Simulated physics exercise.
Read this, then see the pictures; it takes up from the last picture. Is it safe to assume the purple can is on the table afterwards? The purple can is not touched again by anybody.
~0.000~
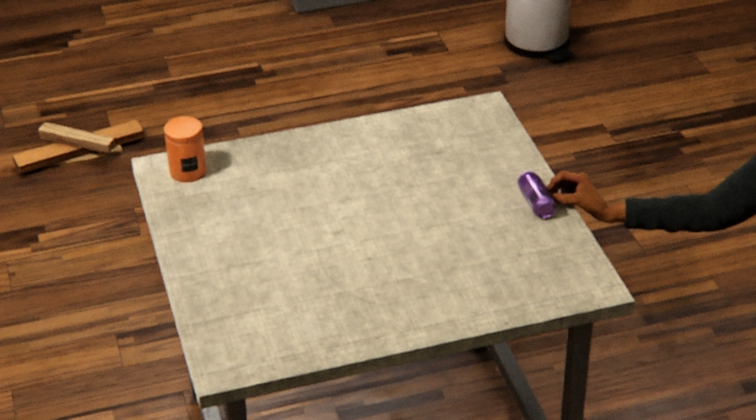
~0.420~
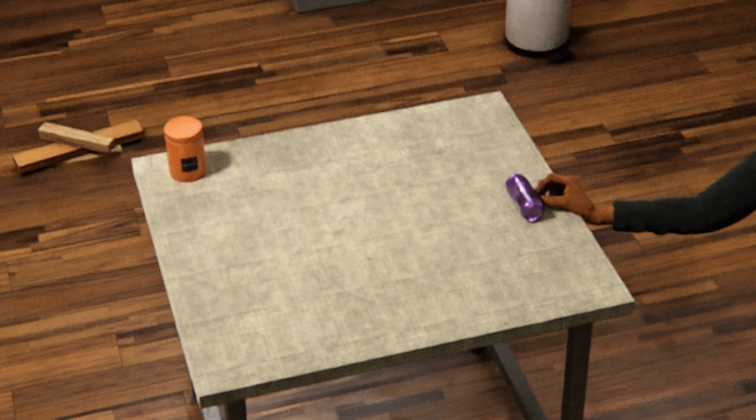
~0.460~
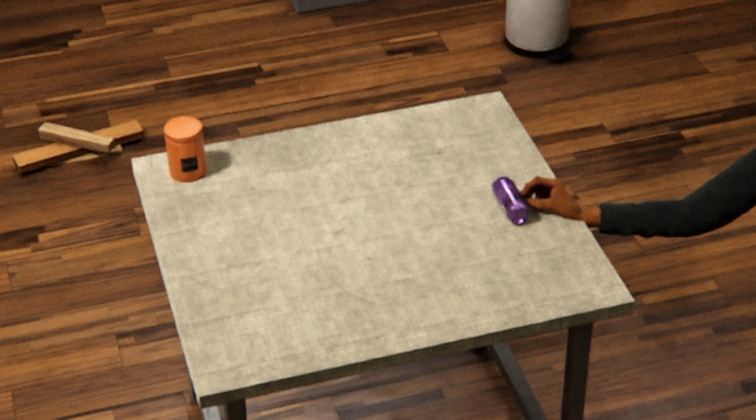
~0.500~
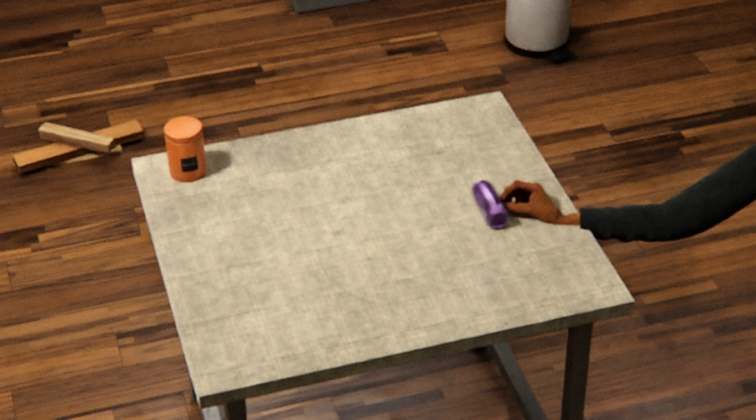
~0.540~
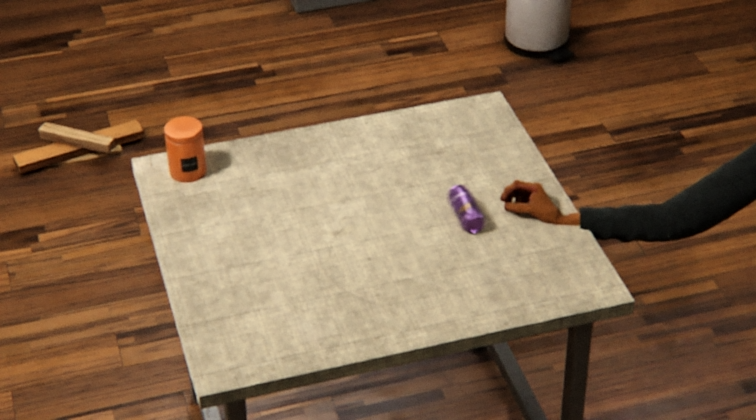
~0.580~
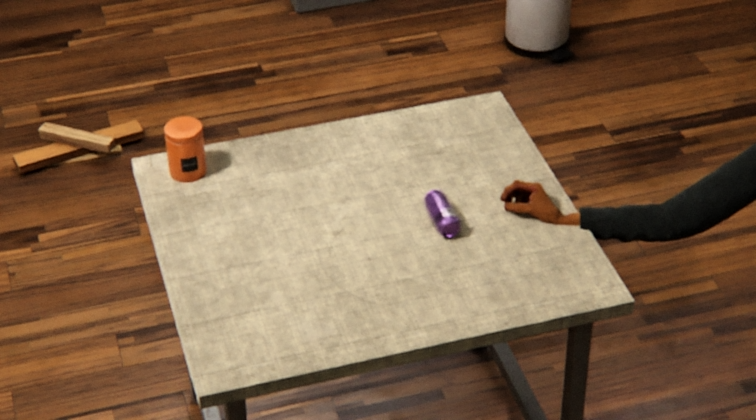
No, it ends up off the table.
After 0.78 s, purple can rolled well along near (325, 237).
After 1.08 s, purple can now off the table.
After 1.48 s, things are still on the move.
By the end (1.6 s), off the table, purple can.
